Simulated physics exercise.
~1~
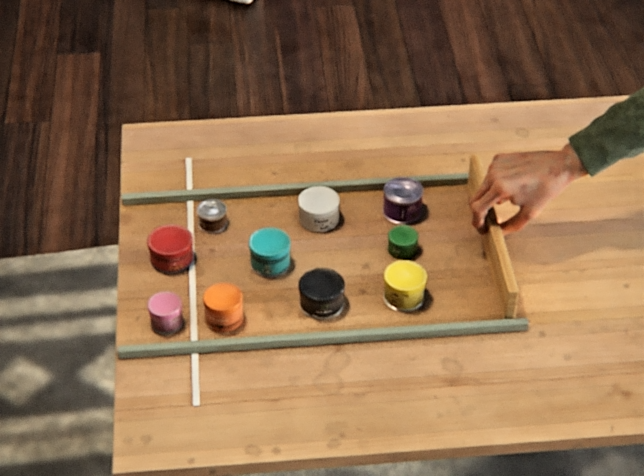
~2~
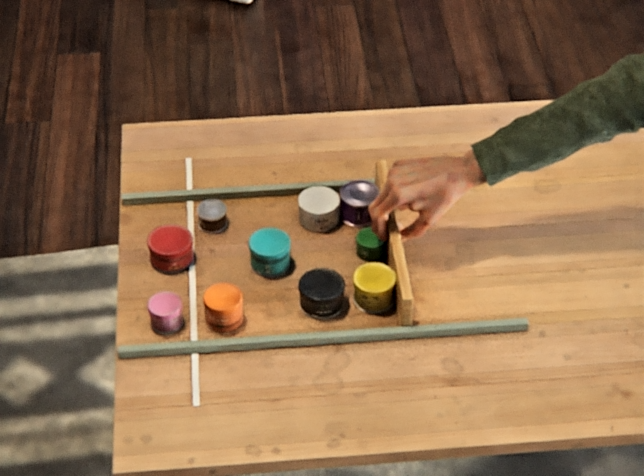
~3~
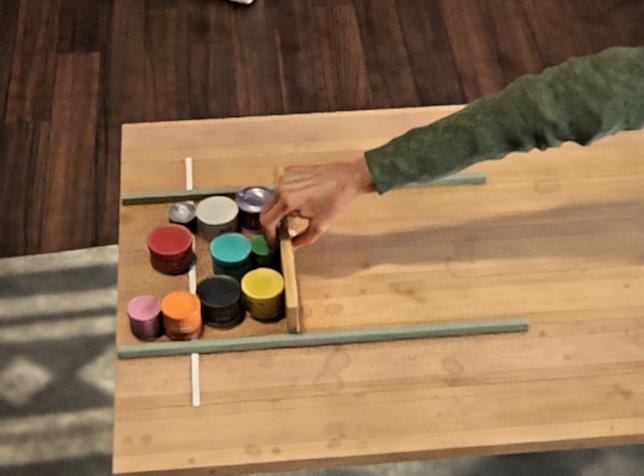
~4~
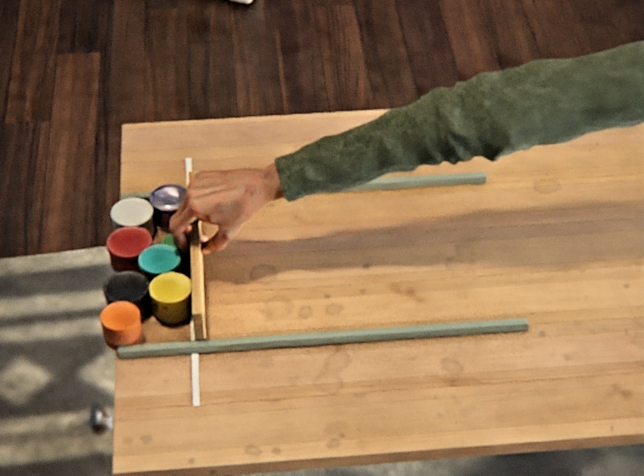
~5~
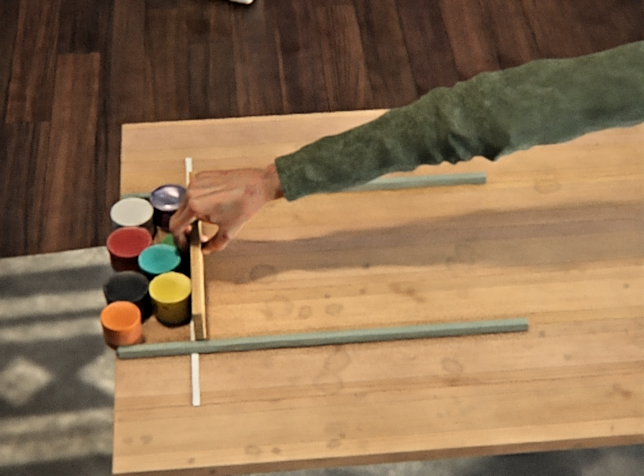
A hand slides a board left, pushing colourful pots until two small ones drop off the table's end.
